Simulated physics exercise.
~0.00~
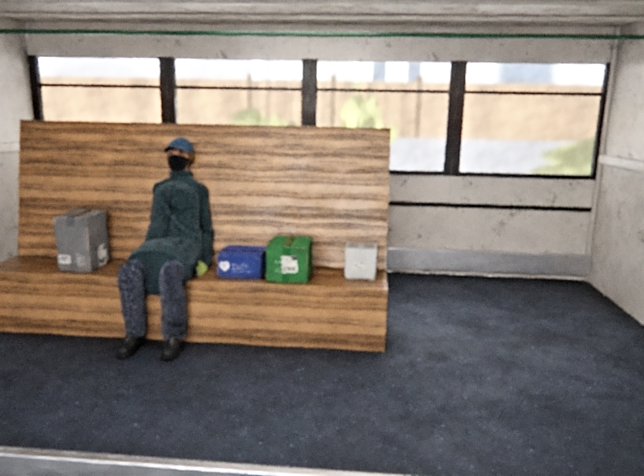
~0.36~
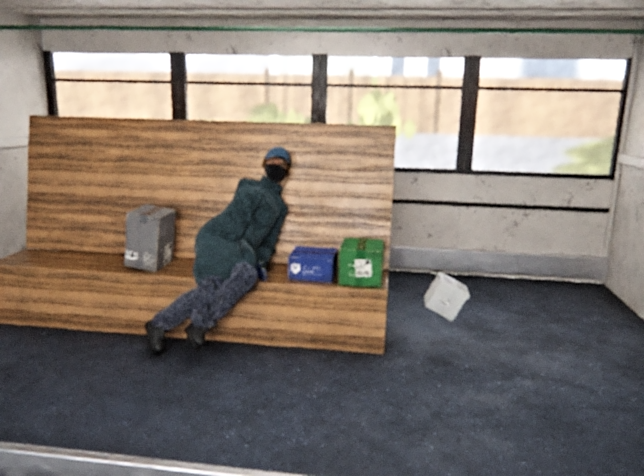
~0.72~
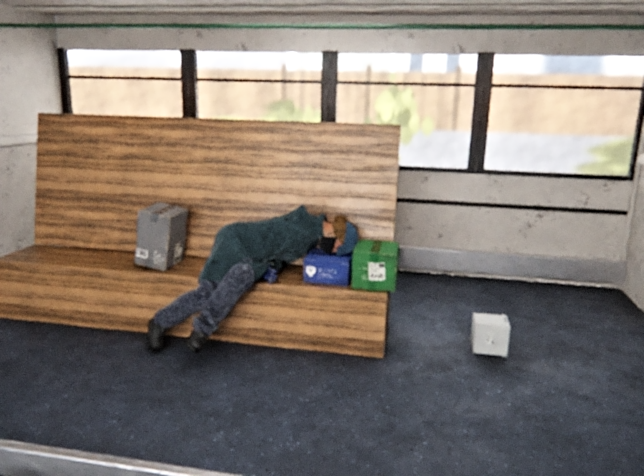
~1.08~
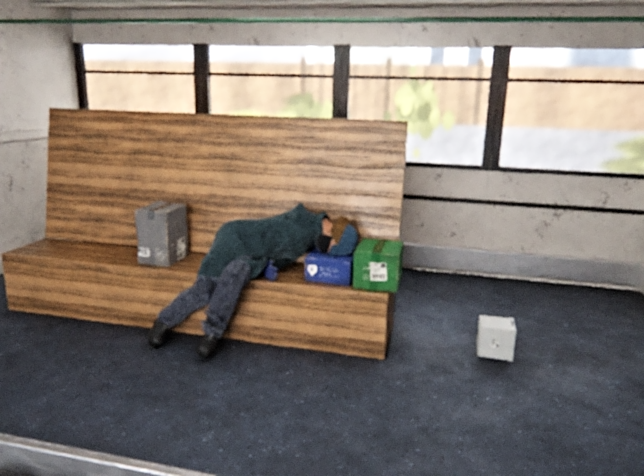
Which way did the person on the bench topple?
The person toppled over to the right, toward the blue and green boxes.
